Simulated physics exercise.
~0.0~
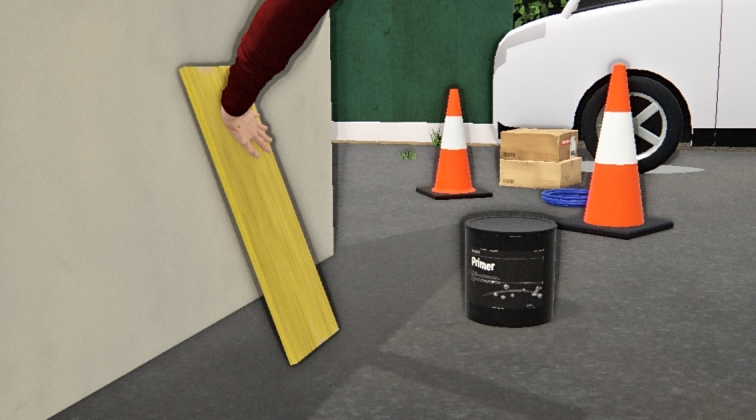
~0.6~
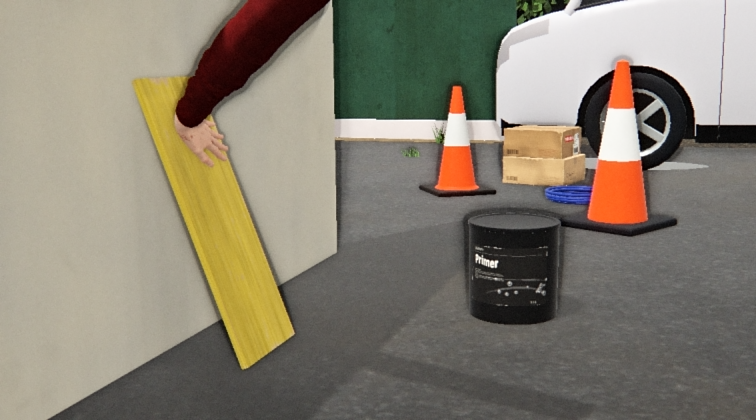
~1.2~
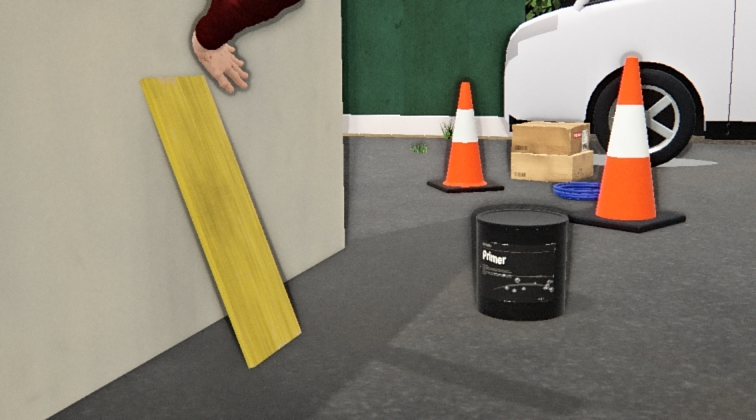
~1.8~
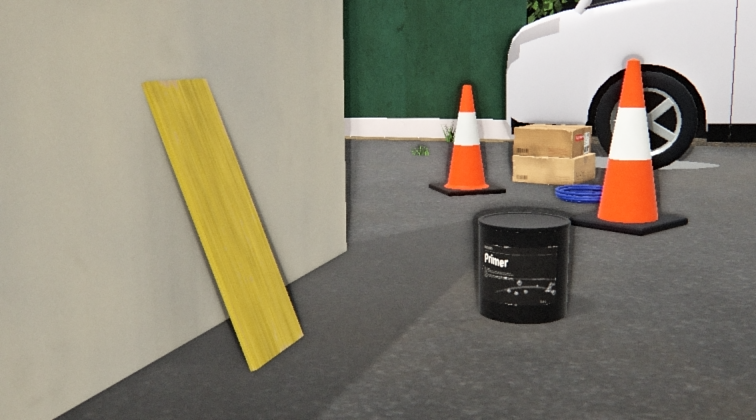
A yellow board leans against a bare, pale wall on the left, held near its top by a hand in a dark red sleeve, in a slightly swaying view across grey paved ground. A black pail labelled Primer stands to the right, with two orange and white cones, cardboard boxes, a blue coil and a white car behind it, and a green wall at the back. The hand shifts the board a little to the left. It then lets go, draws back and leaves the view. The board stays leaning on its own, and the pail remains in place.
